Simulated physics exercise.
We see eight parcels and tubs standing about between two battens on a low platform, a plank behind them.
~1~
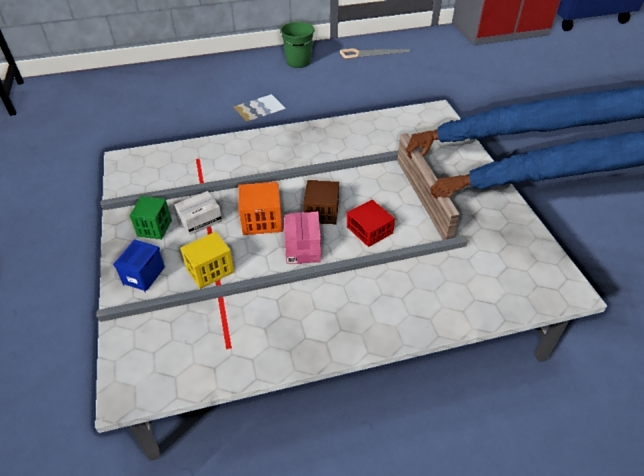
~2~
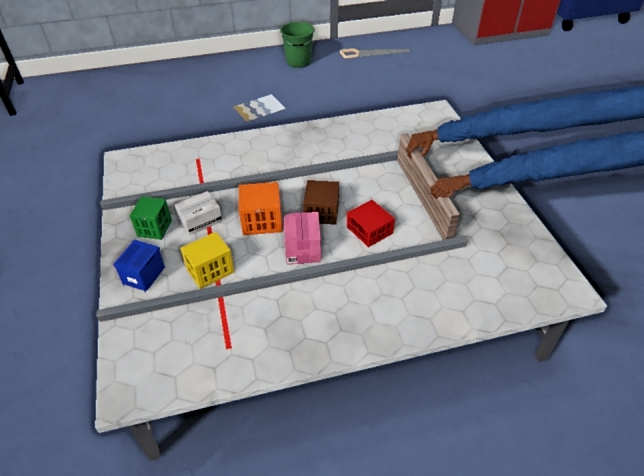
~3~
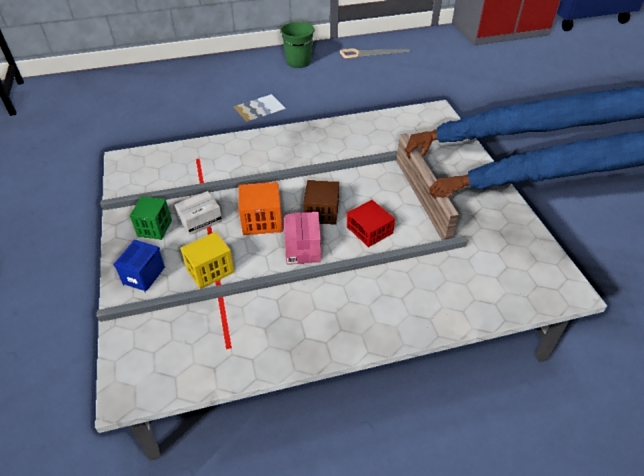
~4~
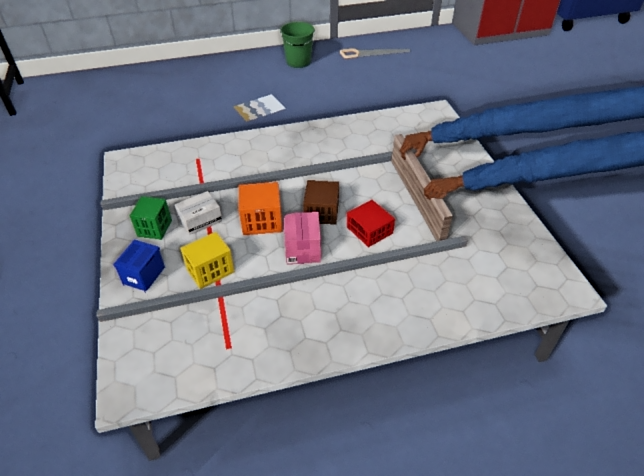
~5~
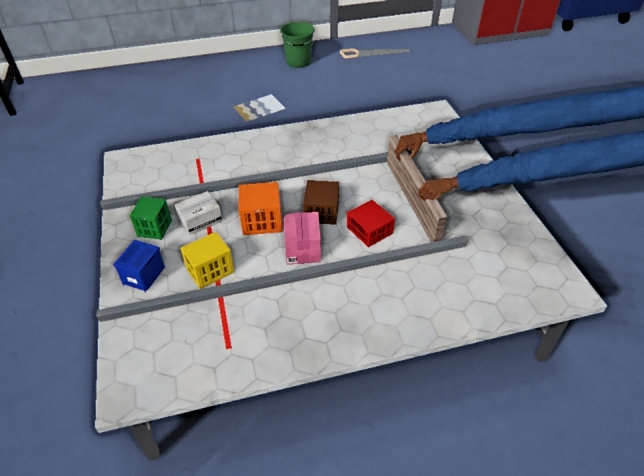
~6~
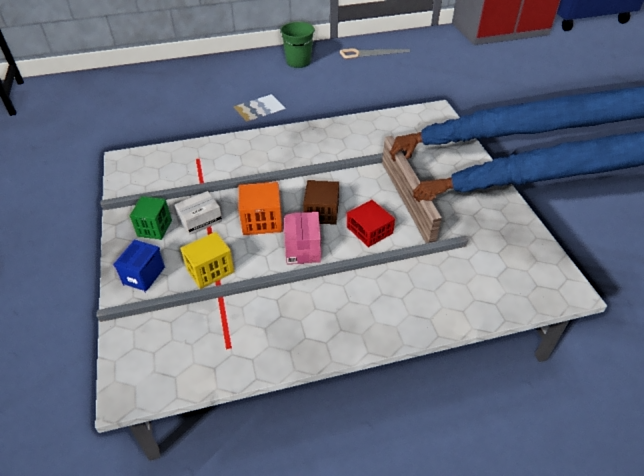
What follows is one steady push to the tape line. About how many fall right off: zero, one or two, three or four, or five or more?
The number that fall off is one or two.
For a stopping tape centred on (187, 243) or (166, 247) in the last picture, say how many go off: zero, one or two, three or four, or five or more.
One after another: 3 or 4; three to four.
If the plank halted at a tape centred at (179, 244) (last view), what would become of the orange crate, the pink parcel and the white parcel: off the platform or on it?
The orange crate is kept; the pink parcel does not fall; the white parcel tumbles off.
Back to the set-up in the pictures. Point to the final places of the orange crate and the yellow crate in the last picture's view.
First (149, 225), then (120, 273).
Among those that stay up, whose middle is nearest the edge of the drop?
Foremost is the white parcel.
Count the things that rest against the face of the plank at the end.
In contact: 2.
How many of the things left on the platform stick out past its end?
It comes to 1.
Soon after, none off yet; blue tote at rest near (141, 266); green crate at rest near (151, 218); white parcel at rest near (199, 213).
At rest, the number that fall off is one or two; fallen, green crate and blue tote.
